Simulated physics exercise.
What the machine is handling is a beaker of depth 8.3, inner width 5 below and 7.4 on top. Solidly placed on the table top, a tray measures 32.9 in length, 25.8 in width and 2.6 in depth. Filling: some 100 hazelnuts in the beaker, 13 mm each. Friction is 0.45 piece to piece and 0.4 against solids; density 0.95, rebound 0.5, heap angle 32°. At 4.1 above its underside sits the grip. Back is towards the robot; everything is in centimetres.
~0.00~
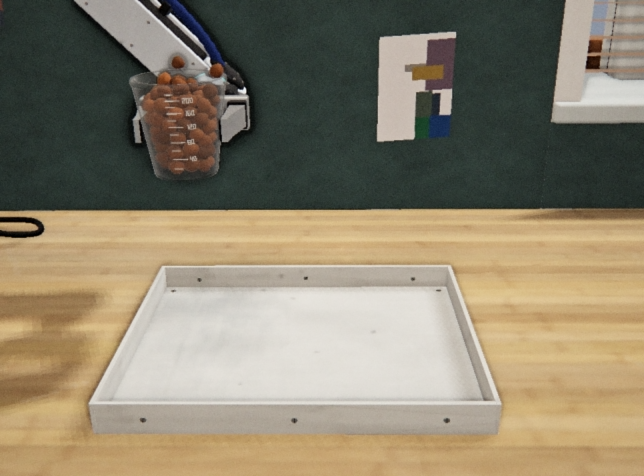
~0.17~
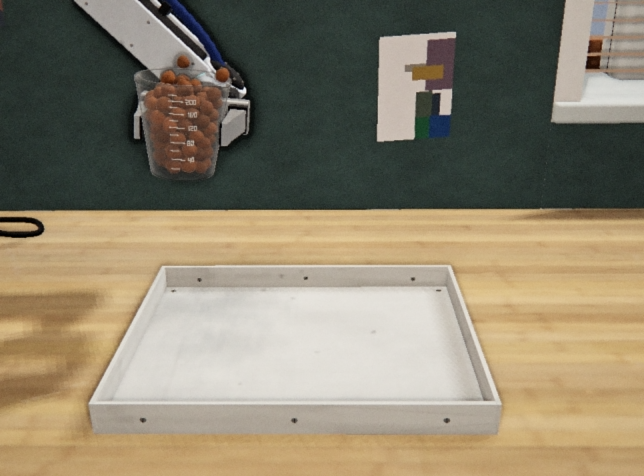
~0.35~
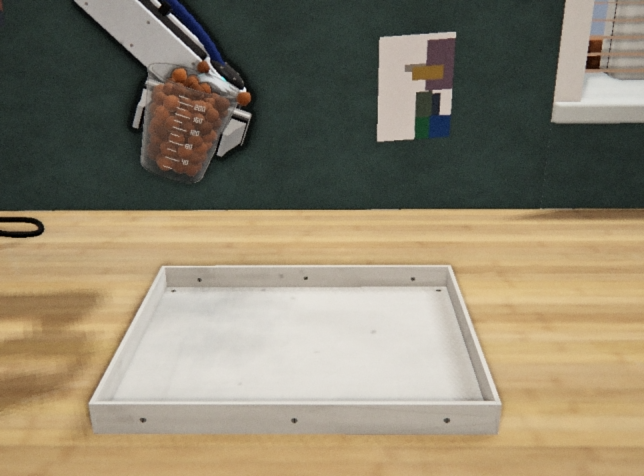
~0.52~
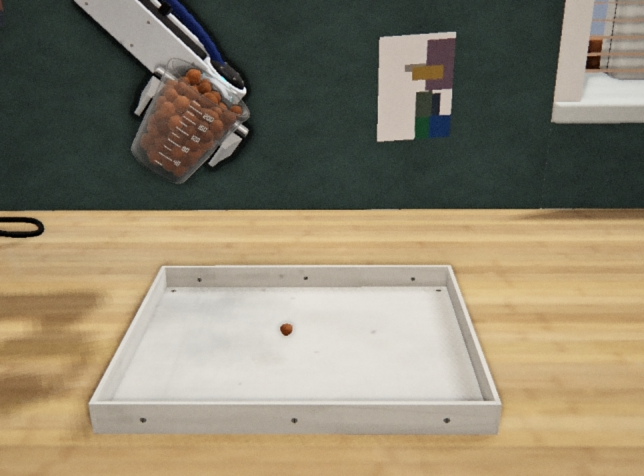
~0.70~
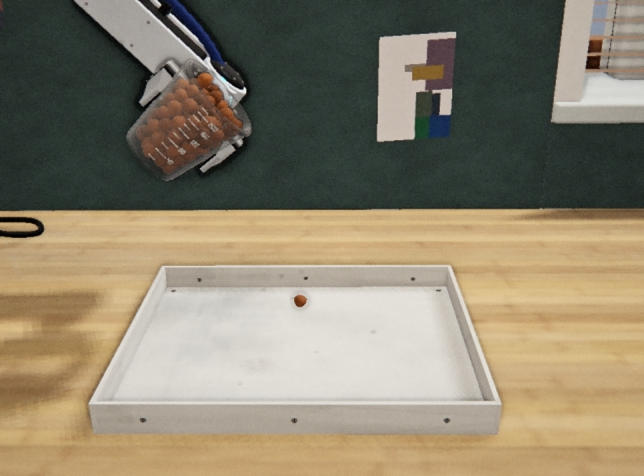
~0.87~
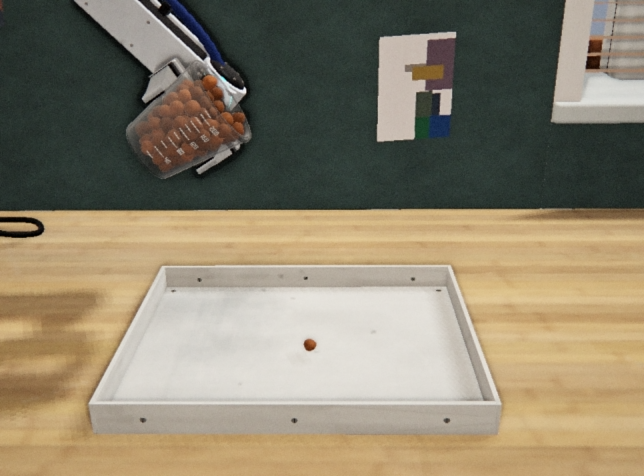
Above a wooden table against a dark green wall, a robot arm holds a clear beaker full of hazelnuts, with an empty white tray below. The arm tilts the beaker steadily toward the right, and a single hazelnut lands in the tray and bounces or rolls about while the rest stay inside.
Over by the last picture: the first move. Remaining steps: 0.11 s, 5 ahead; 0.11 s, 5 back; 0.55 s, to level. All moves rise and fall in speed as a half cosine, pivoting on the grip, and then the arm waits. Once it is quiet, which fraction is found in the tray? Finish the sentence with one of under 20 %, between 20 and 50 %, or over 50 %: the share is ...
The share is between 20 and 50 %.
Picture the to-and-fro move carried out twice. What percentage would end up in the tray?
55 per cent or so.
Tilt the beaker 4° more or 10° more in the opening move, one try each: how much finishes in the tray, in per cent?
Estimates, in order: 50 % and 60 %.
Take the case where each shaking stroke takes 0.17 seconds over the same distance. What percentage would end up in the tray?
It would come to around 15 %.
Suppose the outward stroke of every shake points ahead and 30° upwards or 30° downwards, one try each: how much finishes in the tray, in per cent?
Result: Approx. 60 % and 15 %, one try each.
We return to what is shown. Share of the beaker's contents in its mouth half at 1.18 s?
That share comes to roughly 50 percent.
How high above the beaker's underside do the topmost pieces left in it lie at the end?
Height at rest: About 7.0 centimetres.
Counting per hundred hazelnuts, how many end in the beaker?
55 %.
After 1.18 s, tilted 53° forward, highest piece 24 above the table; 59 in the beaker, 6 in the tray, 36 in flight or on a rim.
After 1.49 s, tilted 10° forward, highest piece 26 above the table; 58 in the beaker, 40 in the tray, 3 on the table or floor.
After 1.84 s, level, highest piece 25 above the table; 58 in the beaker, 40 in the tray, 3 on the table or floor.
After 2.89 s, level, highest piece 25 above the table; 58 in the beaker, 40 in the tray, 3 on the table or floor.
In the end, 58 in the beaker, 40 in the tray, 3 on the table or floor. That is 40 % in the tray.
